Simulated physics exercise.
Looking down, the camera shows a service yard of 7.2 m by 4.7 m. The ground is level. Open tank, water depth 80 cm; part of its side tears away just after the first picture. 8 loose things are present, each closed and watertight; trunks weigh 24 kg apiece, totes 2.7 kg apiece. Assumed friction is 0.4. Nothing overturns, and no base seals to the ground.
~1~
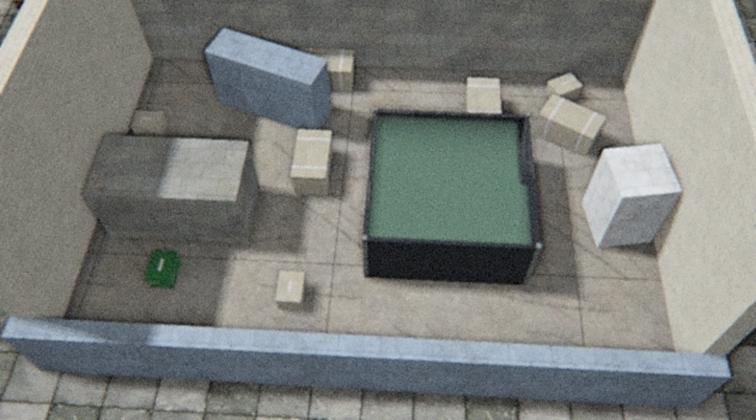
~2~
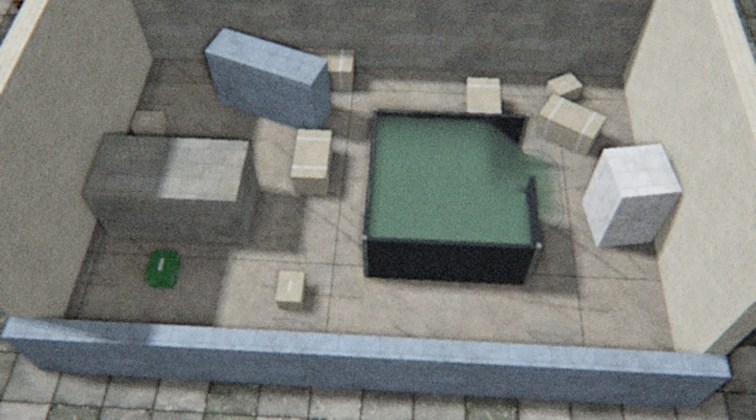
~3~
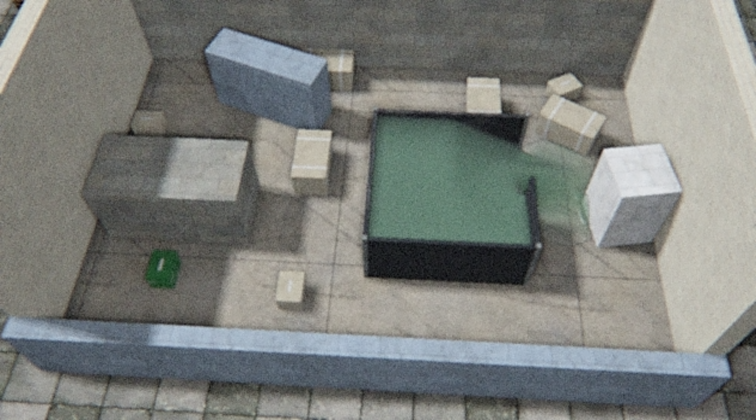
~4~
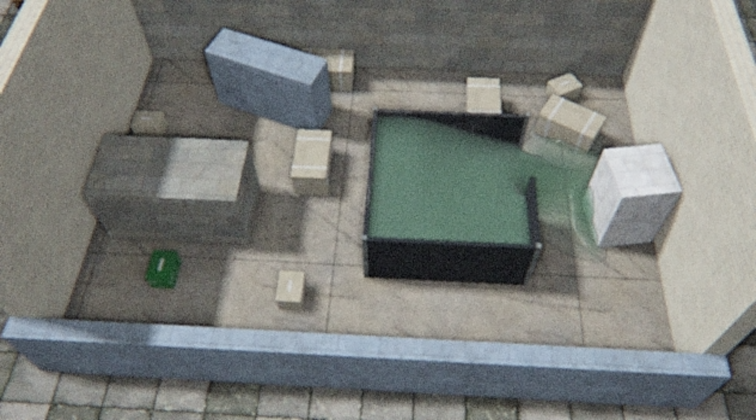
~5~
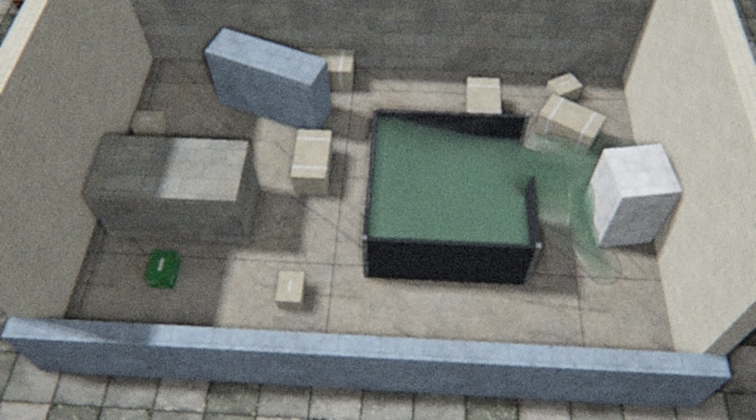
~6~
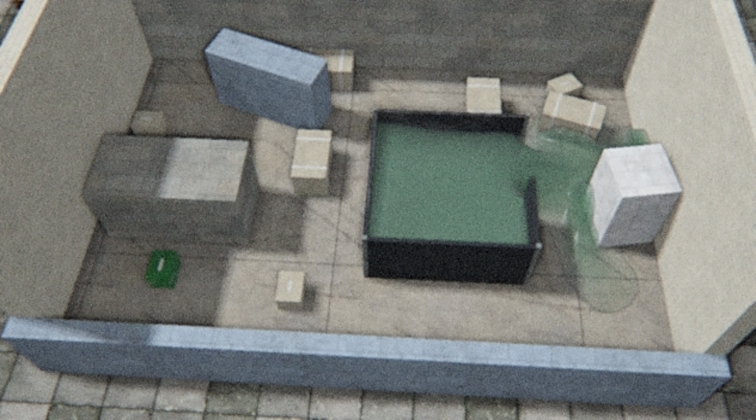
Green-tinted water pours through a gap in the right side of an open dark tank and spreads across the yard floor around a pale block, slightly shifting a nearby tan box, while the small green tote at left stays still.
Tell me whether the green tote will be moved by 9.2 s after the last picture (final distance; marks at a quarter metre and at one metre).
As for the green tote, it ends up somewhat displaced.
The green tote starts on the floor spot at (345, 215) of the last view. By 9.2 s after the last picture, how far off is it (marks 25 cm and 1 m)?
It goes a long way.
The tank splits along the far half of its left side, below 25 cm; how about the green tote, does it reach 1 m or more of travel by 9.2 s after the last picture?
So, for the green tote: It is carried a long way.
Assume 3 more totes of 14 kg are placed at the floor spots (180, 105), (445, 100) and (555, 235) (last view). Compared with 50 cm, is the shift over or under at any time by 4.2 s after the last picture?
First within, then beyond, then within.
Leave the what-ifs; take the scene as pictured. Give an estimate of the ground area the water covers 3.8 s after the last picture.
Near 26 m2 in all.
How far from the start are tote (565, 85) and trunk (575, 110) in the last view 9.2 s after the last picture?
Taking them in turn, the shifts are 550 cm and 300 cm.
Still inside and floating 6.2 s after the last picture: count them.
Count: 7.
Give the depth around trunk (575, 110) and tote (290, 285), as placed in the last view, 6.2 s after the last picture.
I'd put it at 21 cm and 7 cm respectively.
Then, 1.2 s after the last picture the green tote is near (161, 265), 0.0 m from its start, aground; 1 afloat.
Then, 3.8 s after the last picture the green tote is near (161, 265), 0.0 m from its start, aground; 4 afloat.
Then, 6.2 s after the last picture the green tote is near (79, 268), 1.0 m from its start, afloat; 7 afloat.
Then, 9.2 s after the last picture the green tote is near (120, 274), 0.5 m from its start, afloat; 7 afloat.
